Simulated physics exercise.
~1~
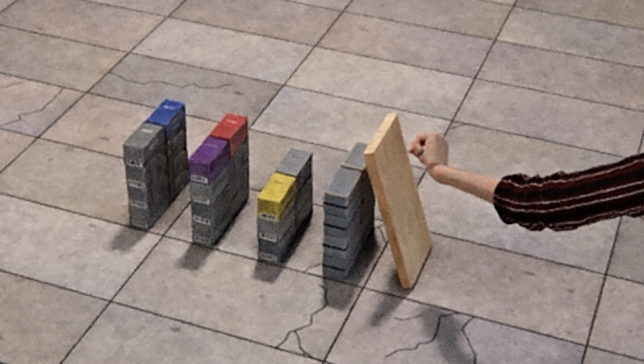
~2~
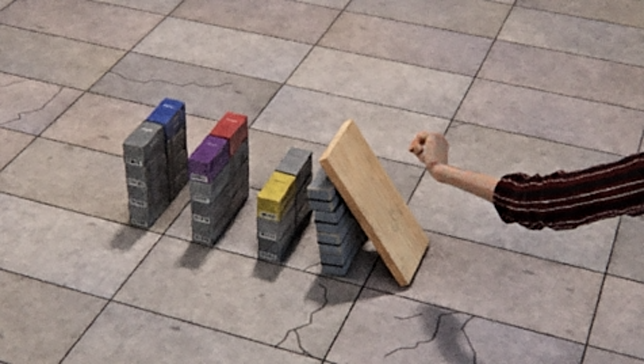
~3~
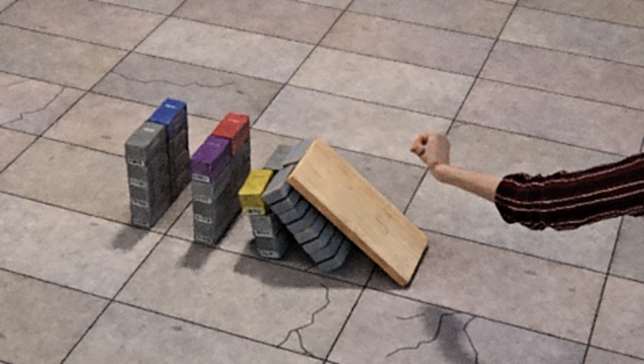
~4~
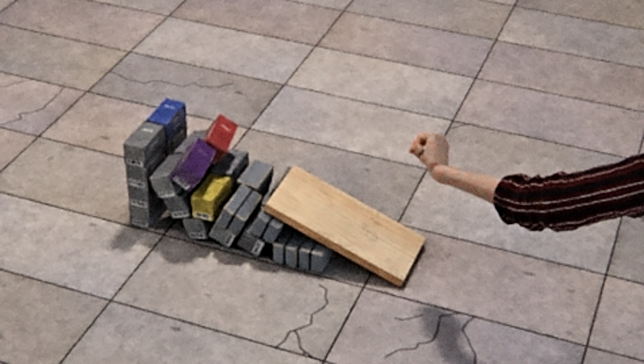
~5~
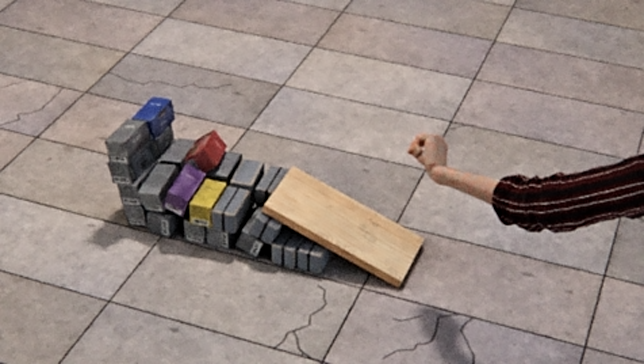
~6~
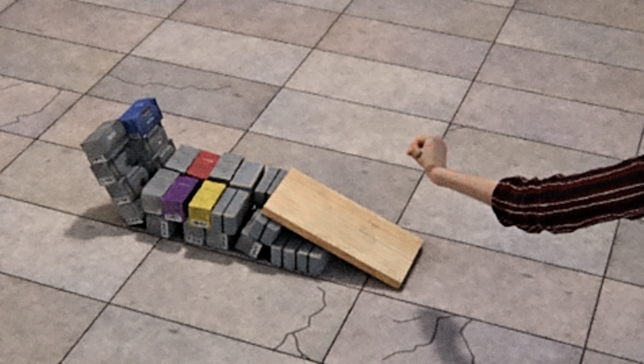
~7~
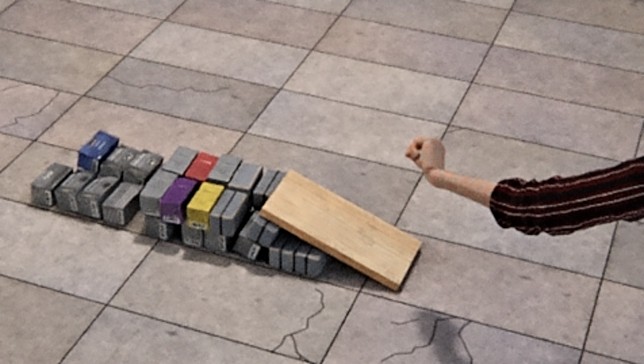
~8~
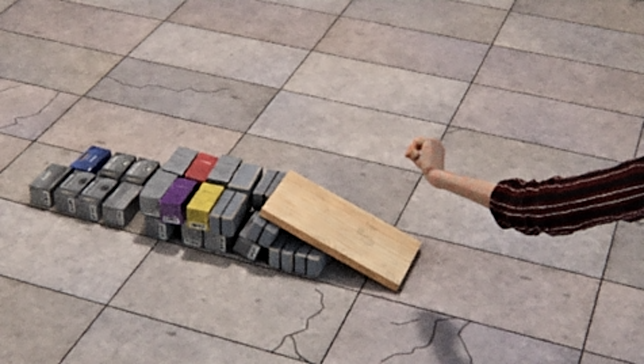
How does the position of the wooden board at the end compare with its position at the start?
At the start the board stands on end, leaning toward the nearest pile. By the end it has toppled over to the left and lies on its side at a low slant against the fallen packets.
Hand tipping a wooden board onto stacked grey and coloured packets, the piles toppling leftward in turn and settling in low rows.
